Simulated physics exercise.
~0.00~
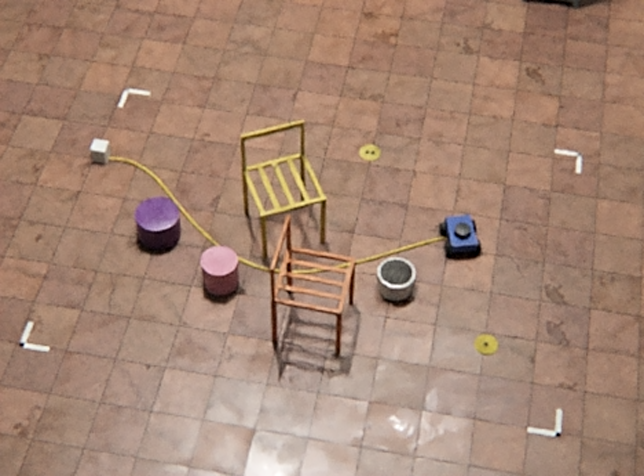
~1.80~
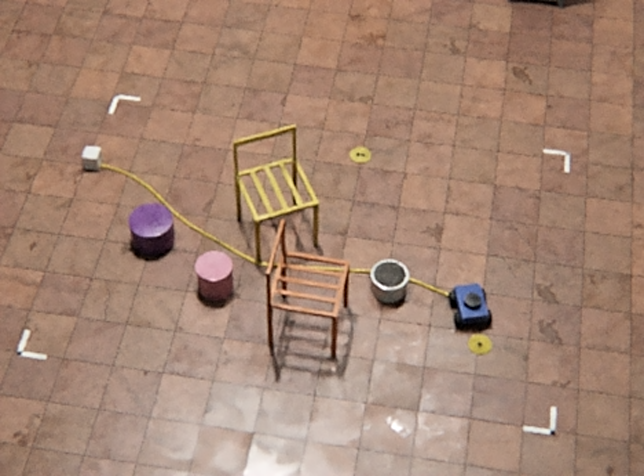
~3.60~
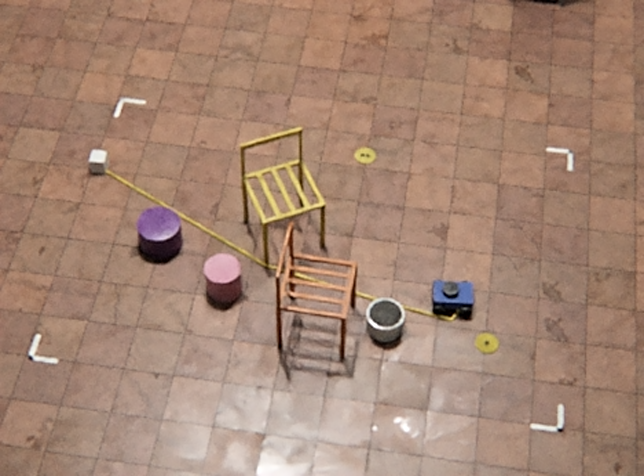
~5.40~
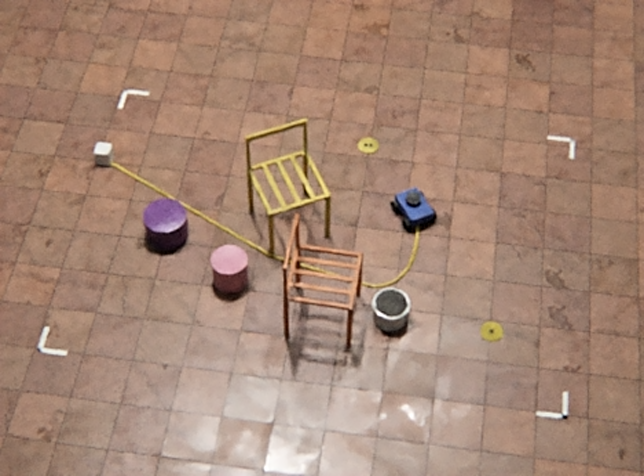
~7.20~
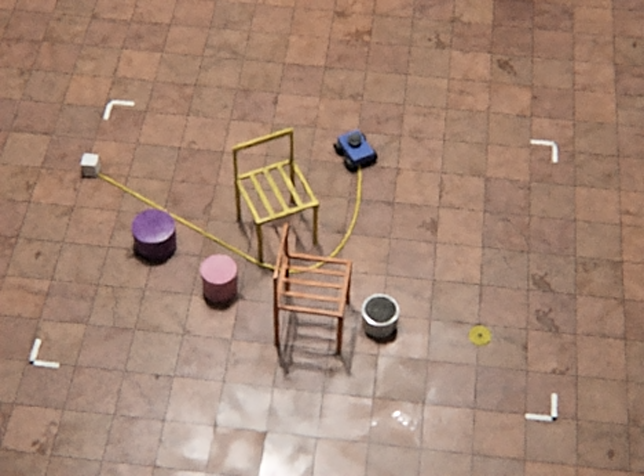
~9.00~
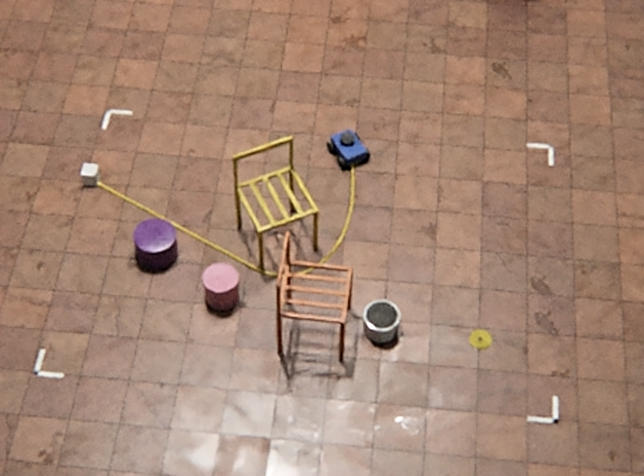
A blue cart trailing a yellow lead rolled down toward a yellow mark on the tiled floor, and the lead dragged the white pot a little downward before the cart headed up and left, stopping beside the yellow chair with the lead curving behind.
